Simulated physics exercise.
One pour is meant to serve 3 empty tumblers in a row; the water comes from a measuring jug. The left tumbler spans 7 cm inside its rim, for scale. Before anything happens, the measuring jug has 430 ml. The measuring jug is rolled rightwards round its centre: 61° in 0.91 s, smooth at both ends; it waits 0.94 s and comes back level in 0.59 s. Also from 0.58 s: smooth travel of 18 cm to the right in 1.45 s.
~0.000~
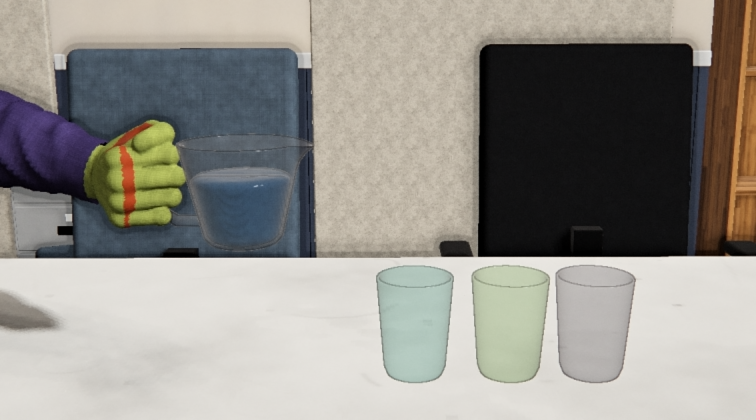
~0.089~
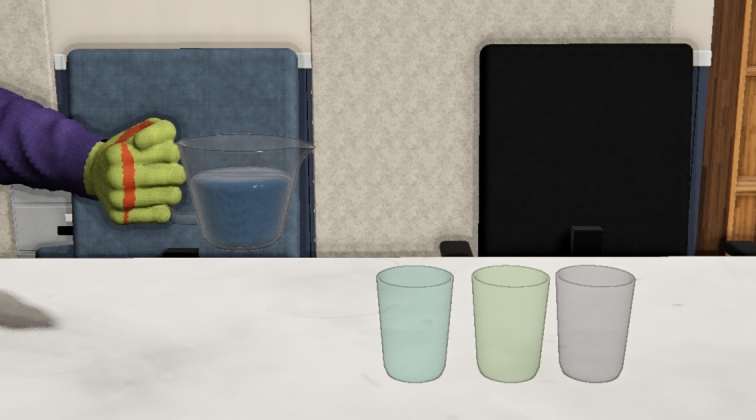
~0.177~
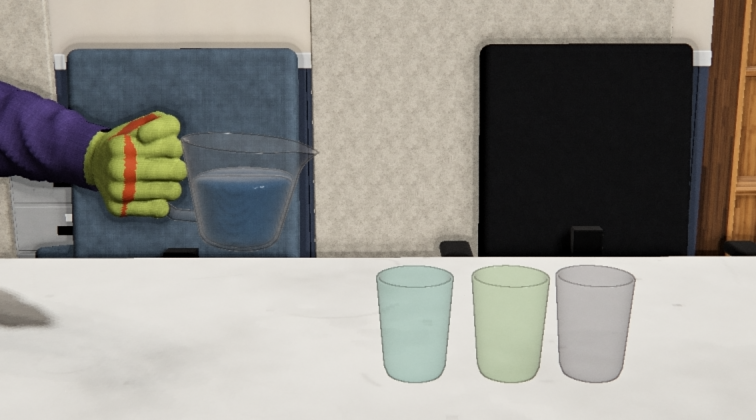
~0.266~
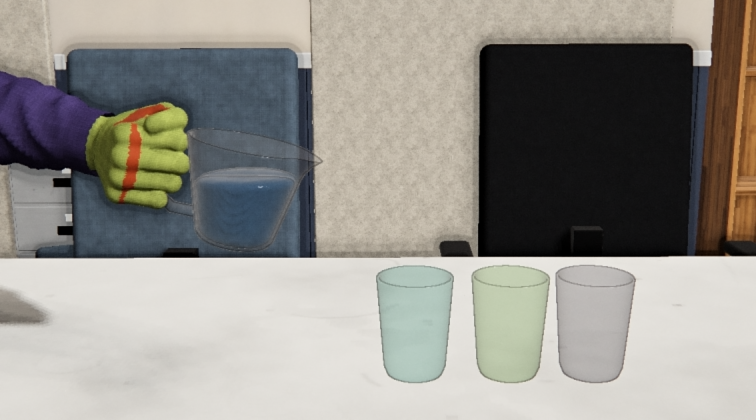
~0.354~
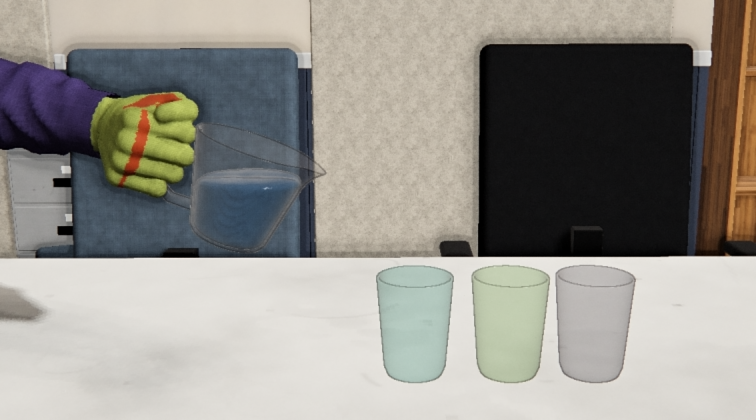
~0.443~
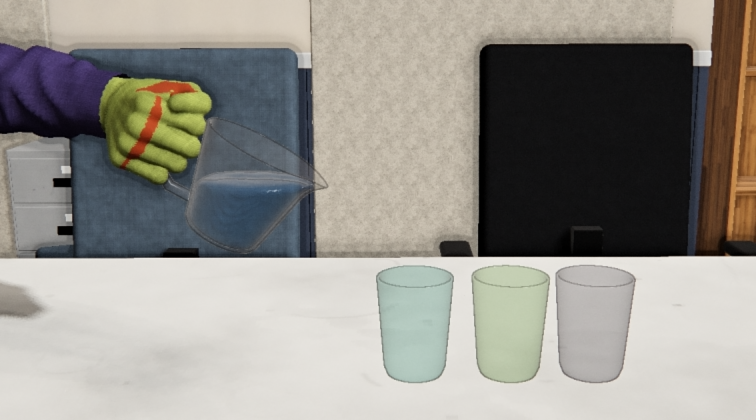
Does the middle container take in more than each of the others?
Number one.
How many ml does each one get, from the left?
You'd find around 160 ml on the left, around 50 ml in the middle and around 0 ml on the right.
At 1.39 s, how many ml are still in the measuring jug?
I'd say some 150 ml remain at that point.
After 0.99 s the tilt is 61° and from the left they hold 30 ml, 0 ml, 0 ml, the measuring jug 250 ml, and 90 ml is on the table top.
After 1.39 s the tilt is 61° and from the left they hold 155 ml, 0 ml, 0 ml, the measuring jug 155 ml, and 105 ml is on the table top.
After 1.81 s the tilt is 61° and from the left they hold 155 ml, 35 ml, 0 ml, the measuring jug 110 ml, and 130 ml is on the table top.
After 2.26 s the tilt is 13° and from the left they hold 155 ml, 55 ml, 0 ml, the measuring jug 95 ml, and 130 ml is on the table top.
In the end from the left they hold 155 ml, 55 ml, 0 ml, the measuring jug 95 ml, and 130 ml is on the table top.
